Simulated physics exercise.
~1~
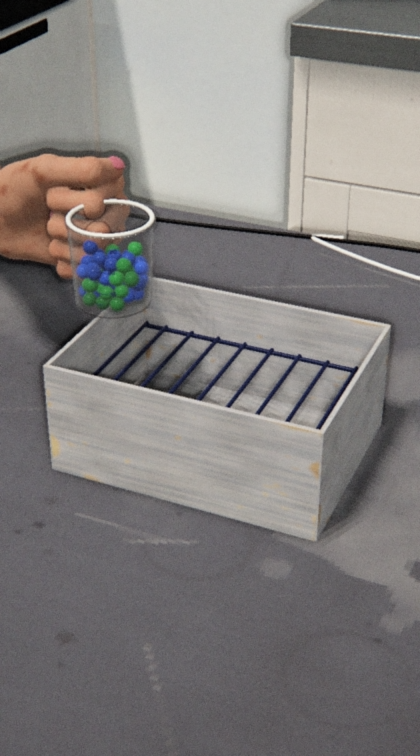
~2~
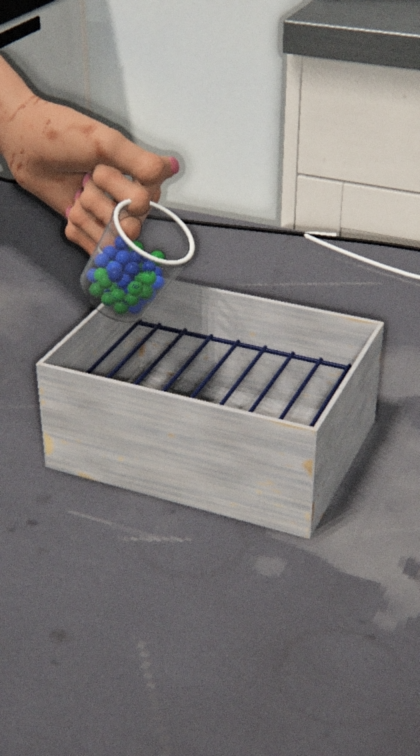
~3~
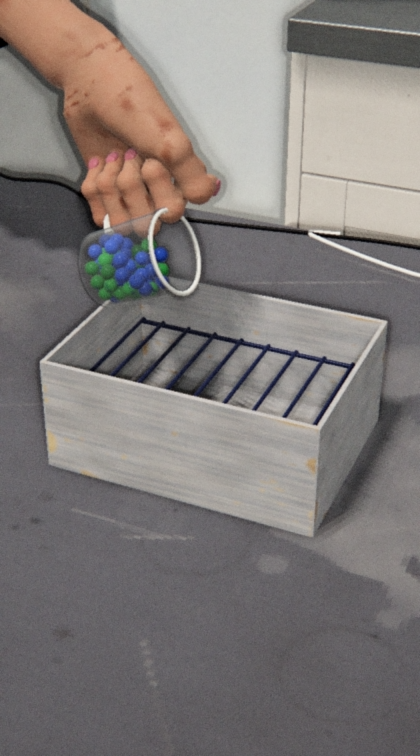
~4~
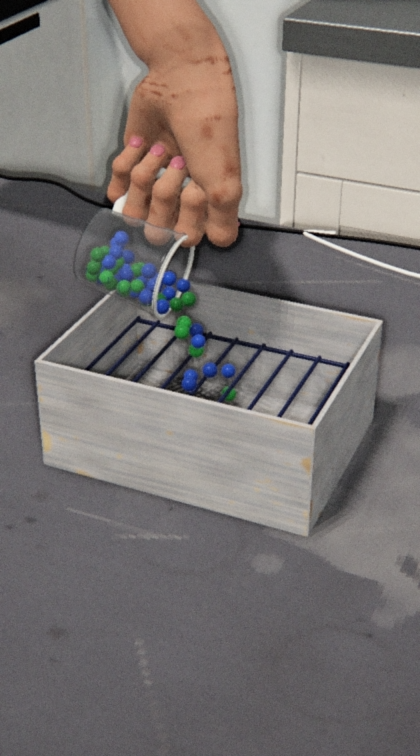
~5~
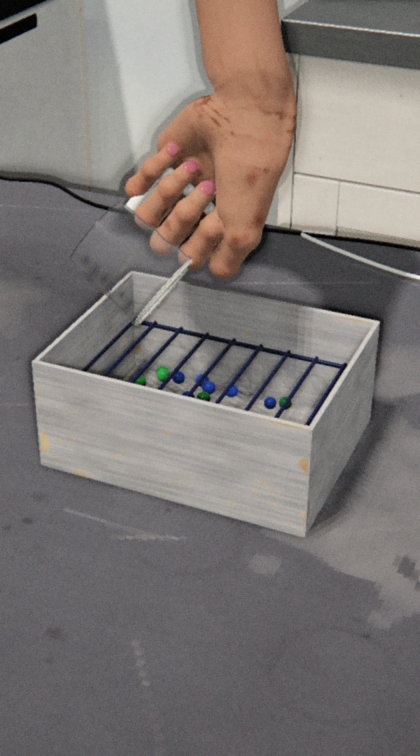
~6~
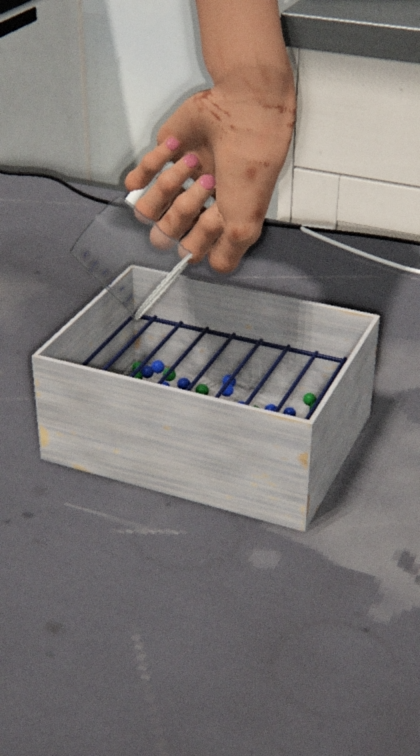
On a dark grey surface in front of pale cabinets, seen from above by a slightly swaying camera, sits a whitewashed wooden box with dark blue wires across it. A hand with pink nails holds a clear cup with a white rim, filled with green and blue balls, over the box's left side. The hand tips the cup to the right until it lies on its side. Green and blue balls tumble out onto the wires, and the cup is turned further until it is upside down and empty. Both colours drop through the rack and end up beneath it.
